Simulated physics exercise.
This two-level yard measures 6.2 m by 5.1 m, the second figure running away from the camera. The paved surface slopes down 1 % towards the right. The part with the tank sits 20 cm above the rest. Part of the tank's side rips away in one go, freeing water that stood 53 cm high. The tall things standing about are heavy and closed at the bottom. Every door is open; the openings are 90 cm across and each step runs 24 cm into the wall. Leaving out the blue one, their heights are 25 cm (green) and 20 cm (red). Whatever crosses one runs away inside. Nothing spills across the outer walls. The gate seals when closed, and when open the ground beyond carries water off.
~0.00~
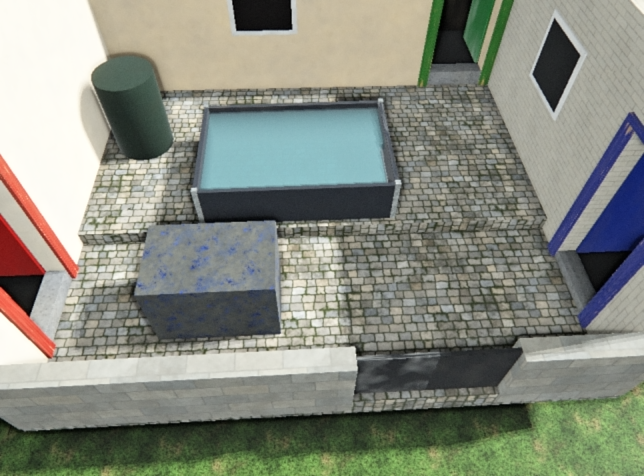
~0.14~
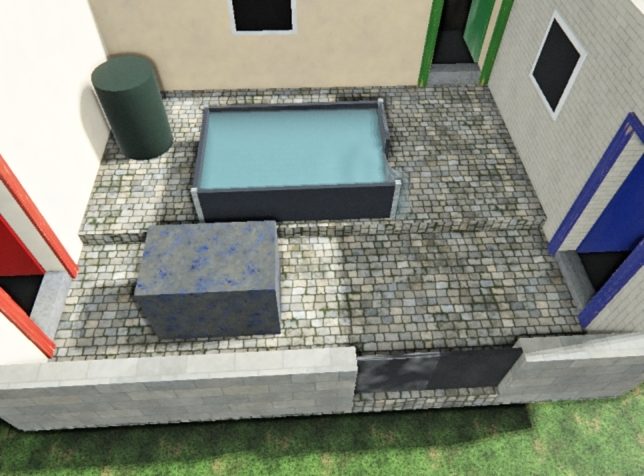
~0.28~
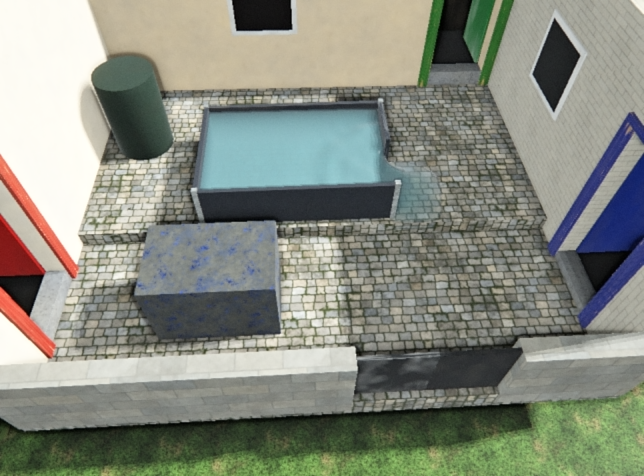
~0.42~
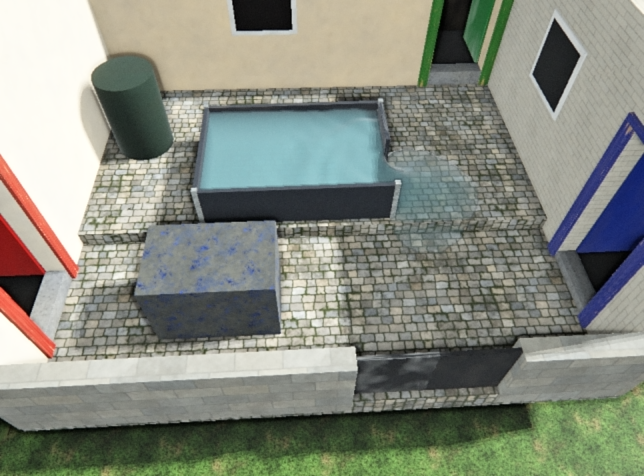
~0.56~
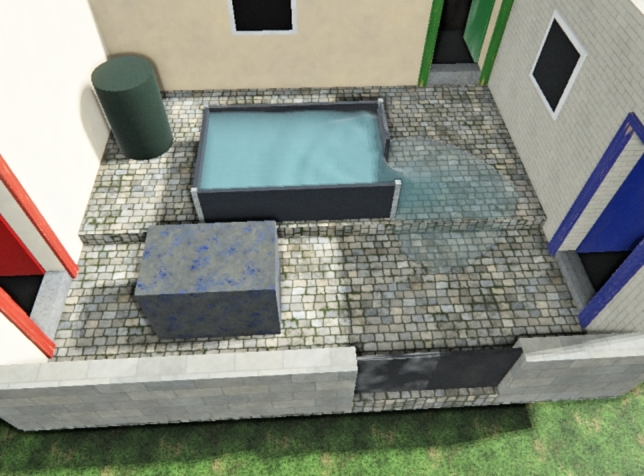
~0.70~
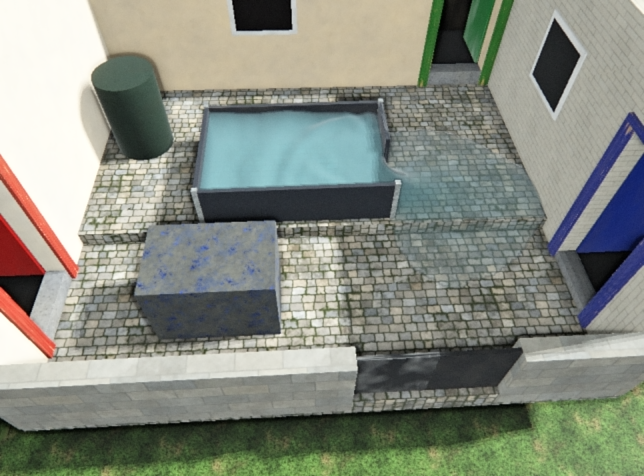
We see a paved, two-level yard with a dark-sided tank of still water, a green cylinder and a speckled block. The tank's right side opens, and water pours out, spreading rightward and forward over the paving onto the lower level.
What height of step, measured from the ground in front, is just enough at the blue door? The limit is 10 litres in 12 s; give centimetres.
It would have to be roughly 17 cm high.
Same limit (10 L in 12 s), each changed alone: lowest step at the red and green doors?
Roughly 6.5 cm at red and 17 cm at green.
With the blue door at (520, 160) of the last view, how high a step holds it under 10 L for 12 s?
About 20 cm.
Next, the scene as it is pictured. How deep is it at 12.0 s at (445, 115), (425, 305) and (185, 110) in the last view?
About 4, 5 and 6 cm.
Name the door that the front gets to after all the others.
Last comes the red one.
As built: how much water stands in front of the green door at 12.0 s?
About 6.5 cm.
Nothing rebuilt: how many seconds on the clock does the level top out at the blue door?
Near 1.8 s.
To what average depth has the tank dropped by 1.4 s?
About 41 cm.
After 1.4 s water covers 20 % of the floor, deepest (33 cm) near (392, 196); 15 cm at the blue door, 0 litres in over its 12 cm step.
After 3.0 s water covers 35 % of the floor, deepest (32 cm) near (591, 352); 16 cm at the blue door, 23 litres in over its 12 cm step.
After 12.0 s water covers 95 % of the floor, deepest (14 cm) near (597, 367); 11 cm at the blue door, 50 litres in over its 12 cm step.
At the blue door as built, the water arrived by 1.2 s and peaked near 19 cm at 1.8 s.
With a step of 14 cm, 26 litres would have come in within the 12 s; with 19 cm, 3 litres. So under 10 litres takes about 17 cm.
